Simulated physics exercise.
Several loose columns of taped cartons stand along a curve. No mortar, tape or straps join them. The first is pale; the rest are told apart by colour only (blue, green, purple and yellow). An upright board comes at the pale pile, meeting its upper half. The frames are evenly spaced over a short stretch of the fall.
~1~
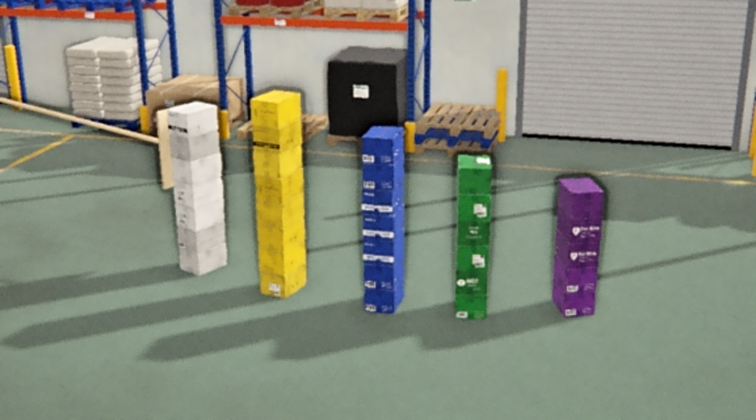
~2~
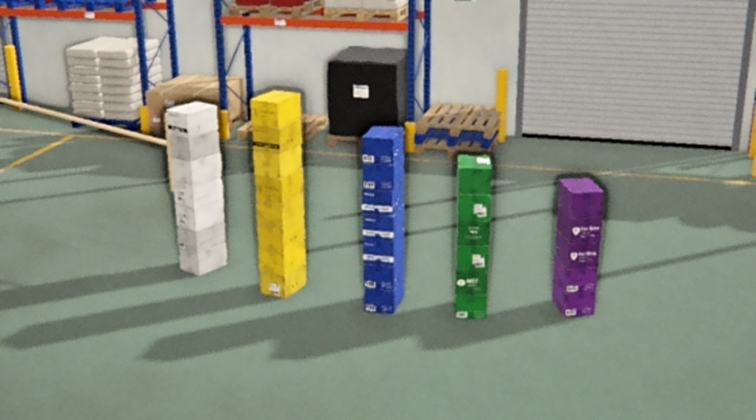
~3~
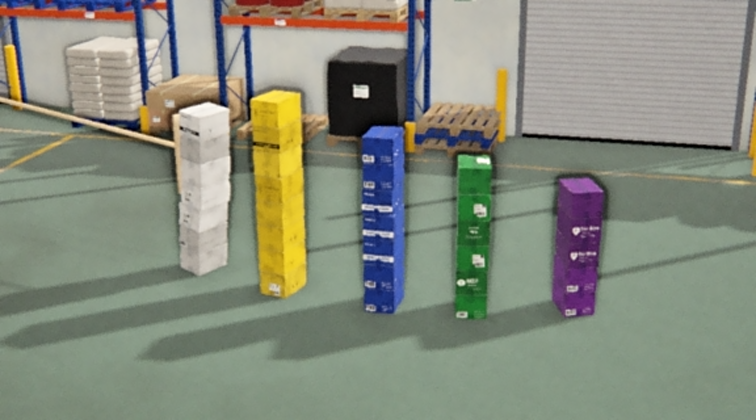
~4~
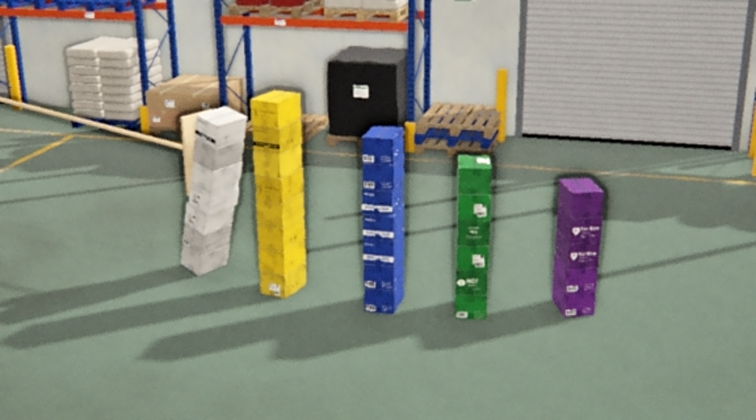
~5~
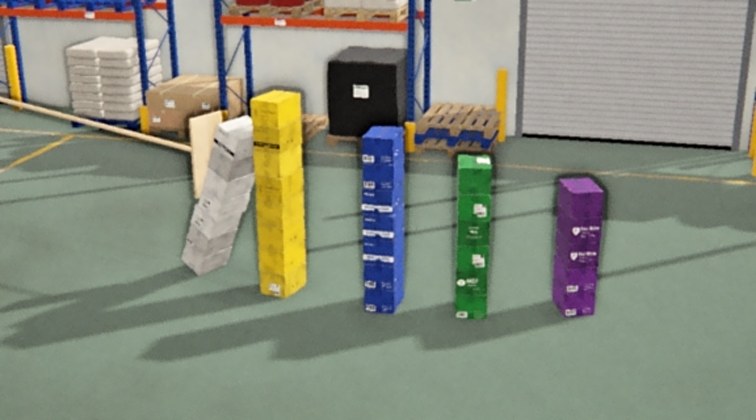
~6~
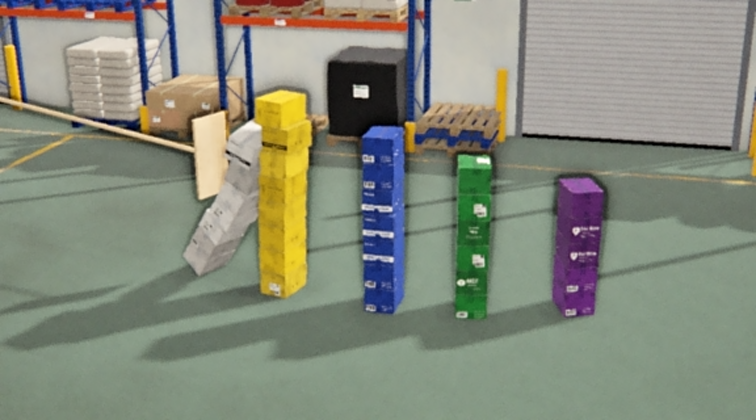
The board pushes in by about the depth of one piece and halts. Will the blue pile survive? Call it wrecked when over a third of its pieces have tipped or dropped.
The blue pile gets wrecked.
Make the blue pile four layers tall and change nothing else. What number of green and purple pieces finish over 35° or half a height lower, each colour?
Pile by pile, green 6, purple 5.
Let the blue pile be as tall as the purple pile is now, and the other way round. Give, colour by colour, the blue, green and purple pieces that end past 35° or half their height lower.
The counts are blue 5, green 6, purple 6.
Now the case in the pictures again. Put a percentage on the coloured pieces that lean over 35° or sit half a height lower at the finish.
Some 95 per cent of them.
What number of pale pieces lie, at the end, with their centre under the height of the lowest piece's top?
The count is 7.
Soon, 7 of the pale pile down; none of the 7 blue cartons down (1 of 26 in all colours); top blue carton displaced a little; top yellow carton tipped clearly, half its height lower.
A while on, 7 of the pale pile down; 6 of the 7 blue cartons down (14 of 26 in all colours); top blue carton tipped clearly, half its height lower; top yellow carton tipped well over, some two heights lower.
Towards the end, 7 of the pale pile down; 7 of the 7 blue cartons down (25 of 26 in all colours); top blue carton tipped steeply, some four heights lower; top yellow carton upside down.
Finally, 7 of the pale pile down; 7 of the 7 blue cartons down (25 of 26 in all colours); top blue carton upside down; top yellow carton upside down. Seen by the last camera, middles, top blue carton near (724, 357), top yellow carton near (626, 366).
